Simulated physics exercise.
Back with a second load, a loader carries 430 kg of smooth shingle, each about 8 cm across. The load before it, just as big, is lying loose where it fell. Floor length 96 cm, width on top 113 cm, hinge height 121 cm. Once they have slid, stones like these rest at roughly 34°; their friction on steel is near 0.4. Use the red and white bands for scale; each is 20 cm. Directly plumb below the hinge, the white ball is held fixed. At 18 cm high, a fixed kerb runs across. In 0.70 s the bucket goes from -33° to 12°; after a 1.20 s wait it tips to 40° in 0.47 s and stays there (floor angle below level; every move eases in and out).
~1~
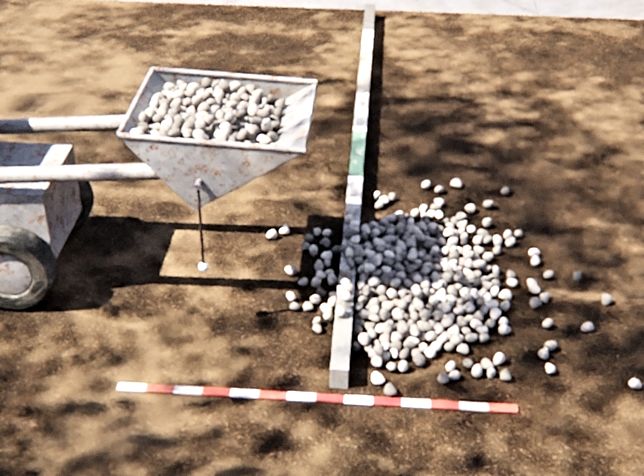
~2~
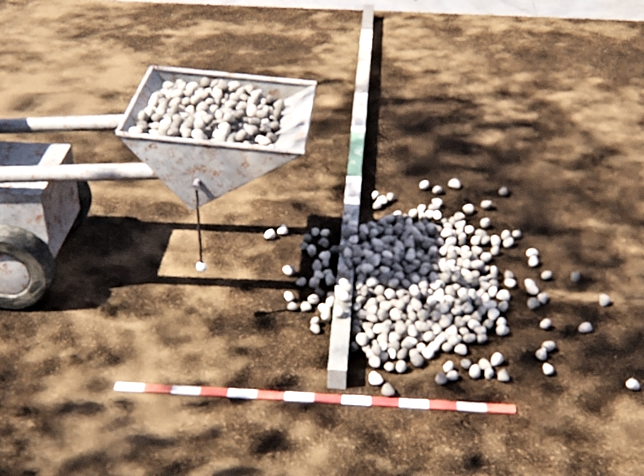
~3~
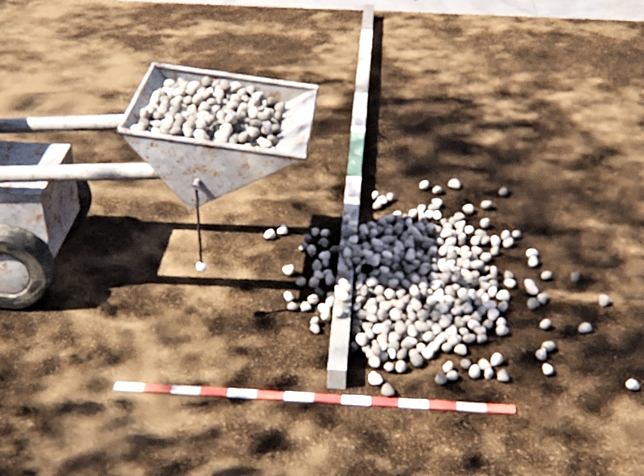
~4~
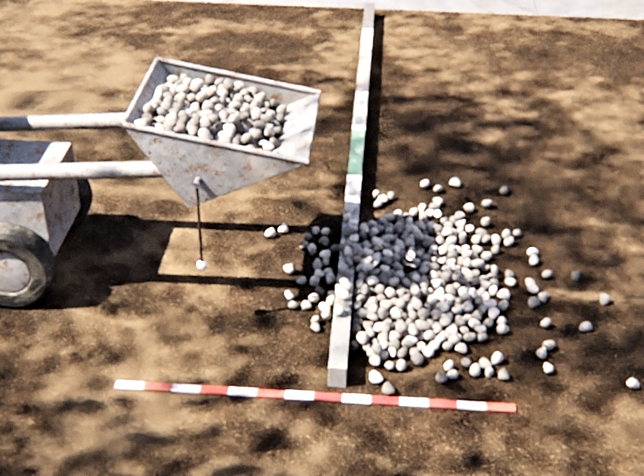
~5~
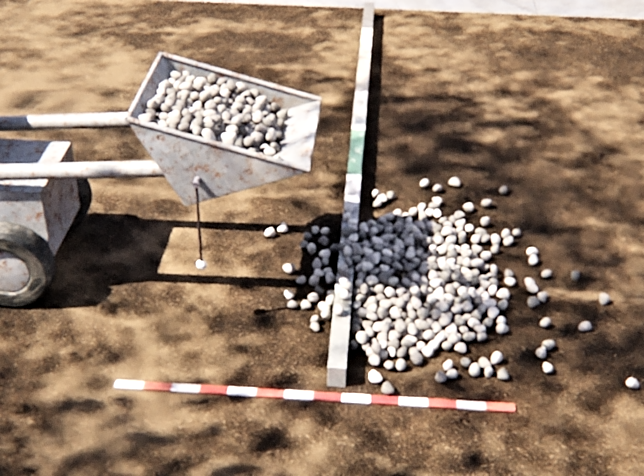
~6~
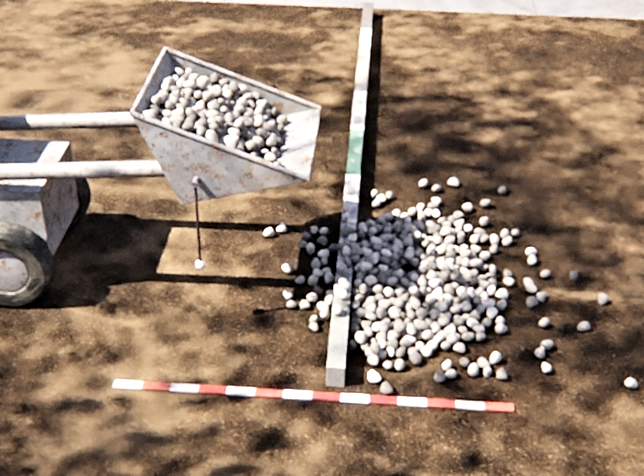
At first, a grey metal bucket full of smooth pale stones sits almost level on a loader's arms, left of a kerb with a loose heap of similar stones around it. Then the bucket slowly tilts, its right side dipping and its left side rising, while the stones stay inside and the heap lies still.
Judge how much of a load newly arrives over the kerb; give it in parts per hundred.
Close to 32 in every hundred.
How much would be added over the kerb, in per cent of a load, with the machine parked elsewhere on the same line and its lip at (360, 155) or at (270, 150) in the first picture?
Around 80 and 5 percent respectively.
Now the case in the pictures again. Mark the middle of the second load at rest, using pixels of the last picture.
The middle ends up near (323, 264).
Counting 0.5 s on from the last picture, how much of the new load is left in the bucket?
Close to 100 in a hundred.
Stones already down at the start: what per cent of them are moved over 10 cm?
Some 5 percent, give or take.
Then, 0.2 s after the last picture the floor is at 5°; in per cent of one load, 100 in the bucket, 8 on this side of the kerb, 92 over the kerb; the foremost stones are at (568, 303).
Then, 0.5 s after the last picture the floor is at 12°; in per cent of one load, 100 in the bucket, 8 on this side of the kerb, 92 over the kerb; the foremost stones are at (568, 303).
Then, 2.5 s after the last picture the floor is at 40°; in per cent of one load, 2 in the bucket, 75 on this side of the kerb, 123 over the kerb; the foremost stones are at (568, 303).
Then, 5.2 s after the last picture the floor is at 40°; in per cent of one load, 0 in the bucket, 76 on this side of the kerb, 124 over the kerb; the foremost stones are at (568, 303). Net gain over the kerb, 32.
